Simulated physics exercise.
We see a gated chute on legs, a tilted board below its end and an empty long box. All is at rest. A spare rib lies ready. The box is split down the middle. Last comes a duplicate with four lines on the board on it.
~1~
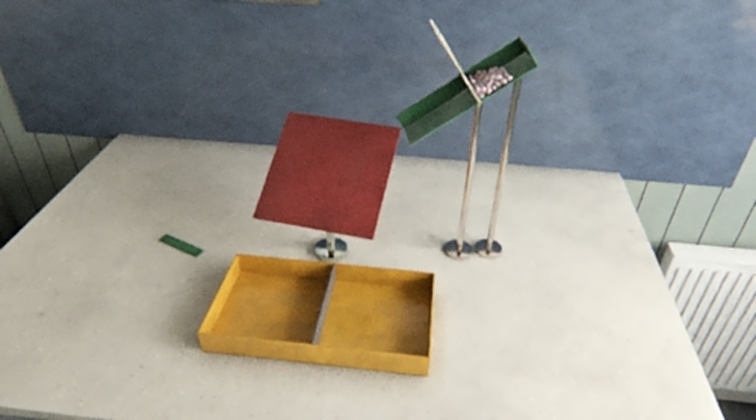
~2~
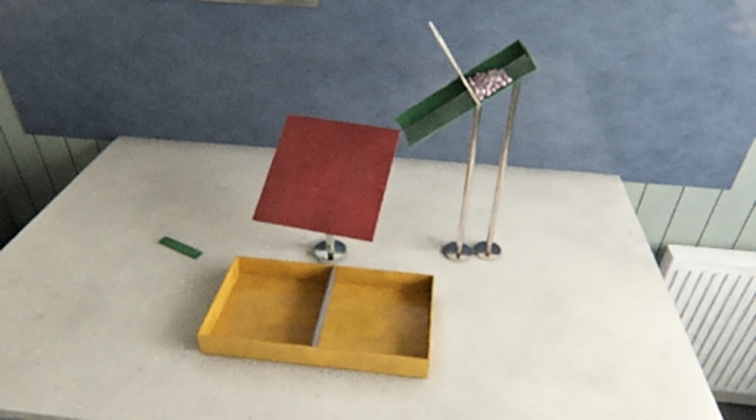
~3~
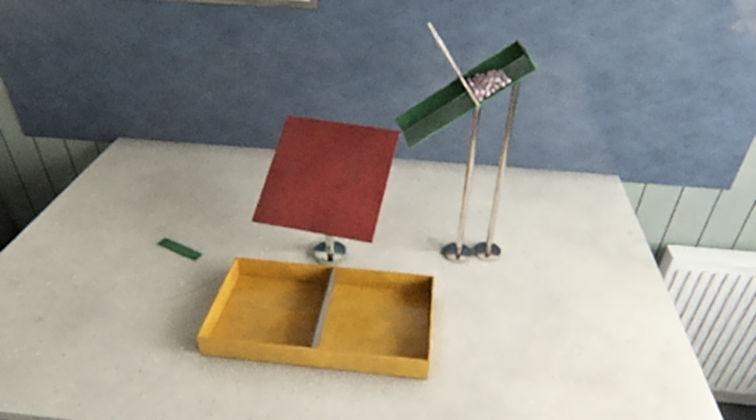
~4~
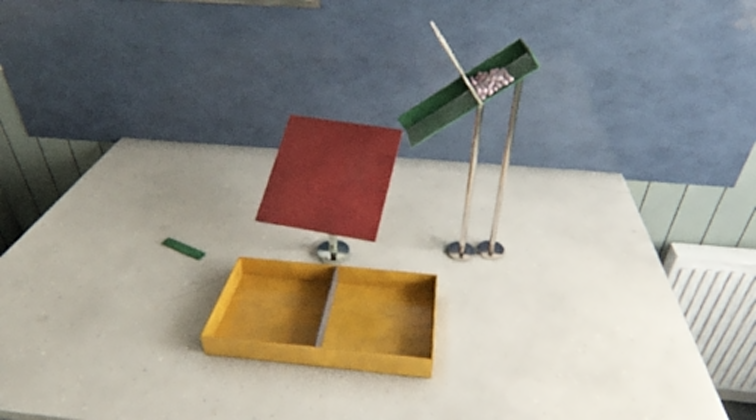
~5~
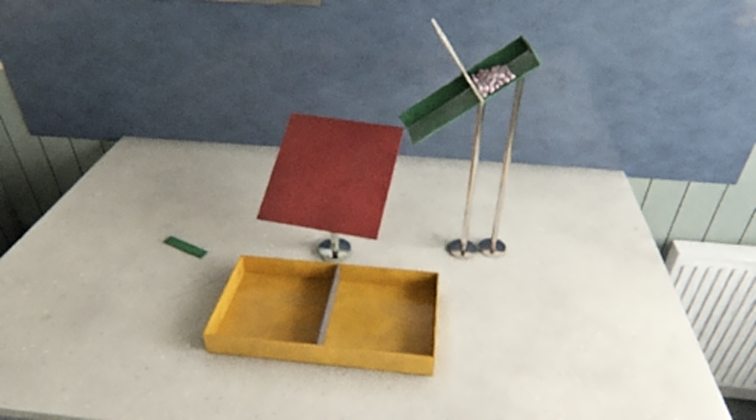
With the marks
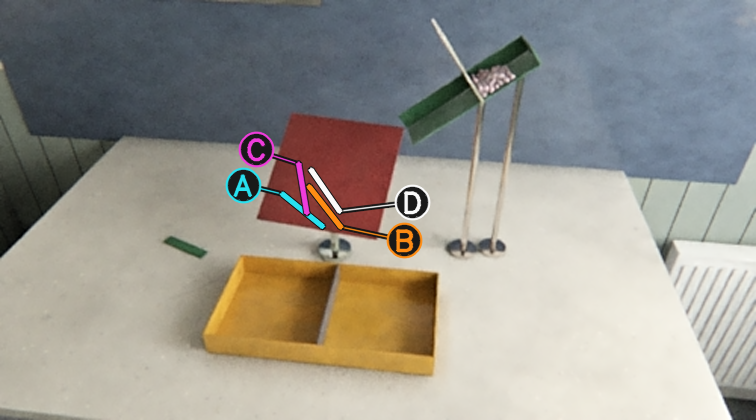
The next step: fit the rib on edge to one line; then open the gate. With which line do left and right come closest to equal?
Choose A.
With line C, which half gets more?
The left half.
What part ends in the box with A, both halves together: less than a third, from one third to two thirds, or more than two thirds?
More than two thirds.
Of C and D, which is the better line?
It is D.
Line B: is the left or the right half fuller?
More lands on the right.
On the marked copy, line A from (282, 194) to (322, 226); line B from (309, 186) to (340, 226); line C from (298, 163) to (306, 212); line D from (311, 170) to (339, 211).
With A, of what is caught, about half in the left half, about half in the right.
With B, of what is caught, a small part in the left half, most in the right.
With C, of what is caught, most in the left half, a small part in the right.
With D, of what is caught, about a quarter in the left half, most in the right.
